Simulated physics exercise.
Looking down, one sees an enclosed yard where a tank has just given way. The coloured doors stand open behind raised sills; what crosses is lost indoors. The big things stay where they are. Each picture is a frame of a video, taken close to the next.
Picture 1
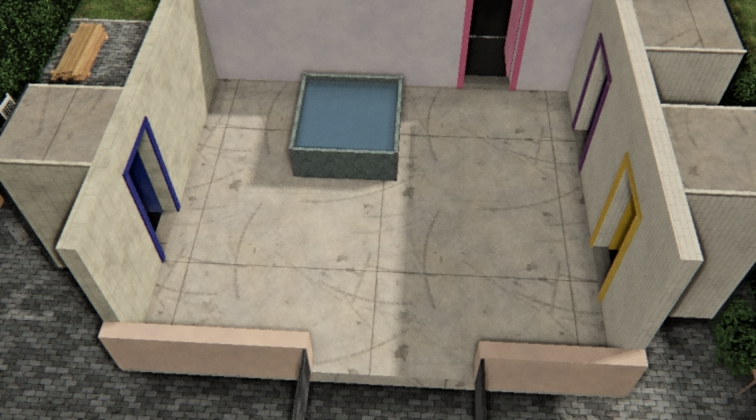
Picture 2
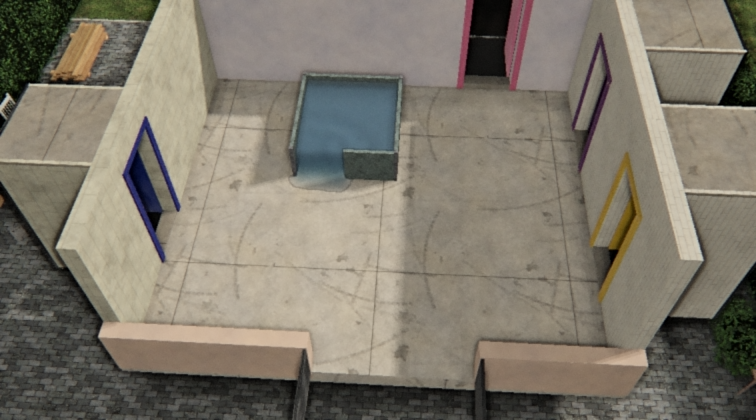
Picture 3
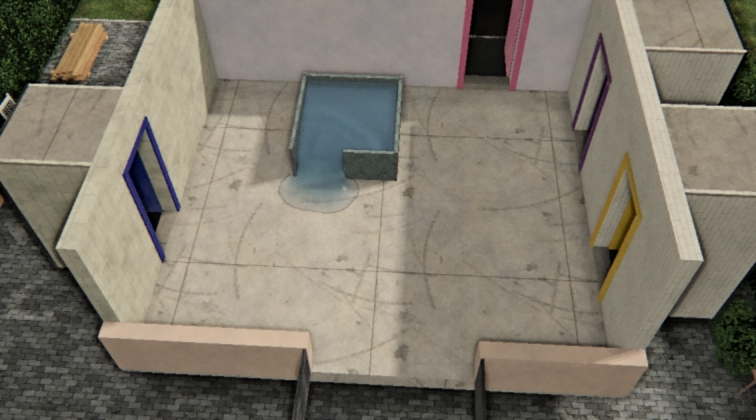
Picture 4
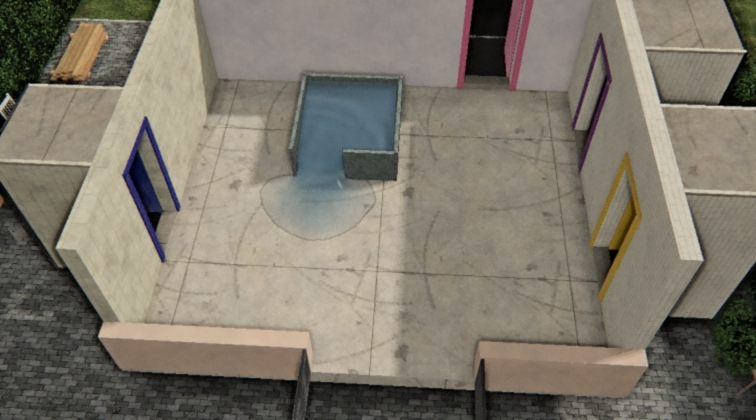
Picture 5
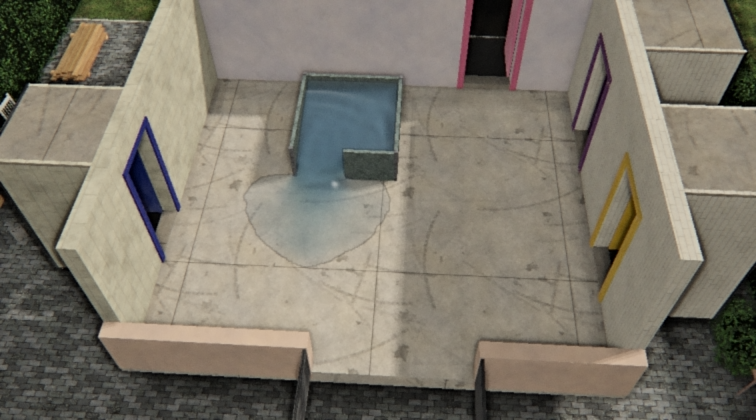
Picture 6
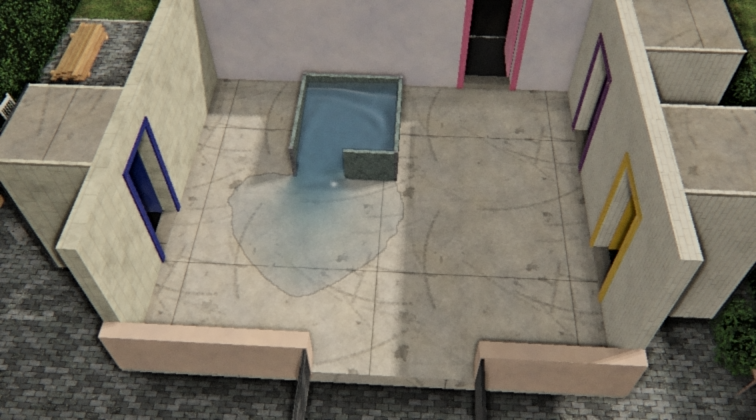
In the video, a tank of water stands in a walled yard with coloured doorways; part of its front wall opens, and water pours through the gap, spreading across the paved floor toward the viewer in a widening, rounded sheet.
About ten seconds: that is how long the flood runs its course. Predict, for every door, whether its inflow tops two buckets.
Purple door: Does not top two buckets; pink door: Does not top two buckets; yellow door: Does not top two buckets; blue door: Tops two buckets.
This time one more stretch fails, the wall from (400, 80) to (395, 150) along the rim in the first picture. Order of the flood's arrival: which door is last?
The blue one is last in line.
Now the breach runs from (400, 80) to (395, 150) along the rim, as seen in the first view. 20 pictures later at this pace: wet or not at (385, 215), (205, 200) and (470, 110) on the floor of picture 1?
Unwetted, unwetted, submerged.
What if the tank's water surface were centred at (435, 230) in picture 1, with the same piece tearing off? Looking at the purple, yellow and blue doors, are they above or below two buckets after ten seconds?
Purple door falls short; yellow door falls short; blue door falls short.
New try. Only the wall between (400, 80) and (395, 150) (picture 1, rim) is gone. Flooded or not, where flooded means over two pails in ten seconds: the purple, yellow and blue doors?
Briefly, purple crosses the limit, yellow crosses the limit, and blue remains below the limit.
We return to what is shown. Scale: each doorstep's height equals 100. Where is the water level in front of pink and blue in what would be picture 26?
I'd say around 0 and 190 in a hundred.
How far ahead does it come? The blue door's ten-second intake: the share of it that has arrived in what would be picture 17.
I get 10 per cent.
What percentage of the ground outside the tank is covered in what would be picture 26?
Estimate: Near 35 %.
A moment on, water covers 30 % of the floor; the purple door not reached, the pink door not reached, the yellow door not reached, the blue door not reached.
Next, water covers 35 % of the floor; the purple door not reached, the pink door not reached, the yellow door not reached, the blue door under two buckets in.
Then, water covers 35 % of the floor; the purple door not reached, the pink door not reached, the yellow door not reached, the blue door over two buckets in.
Later, water covers 45 % of the floor; the purple door not reached, the pink door not reached, the yellow door not reached, the blue door over two buckets in.
In the end, water covers 65 % of the floor; the purple door not reached, the pink door not reached, the yellow door wet at the sill, nothing in, the blue door far over two buckets in.
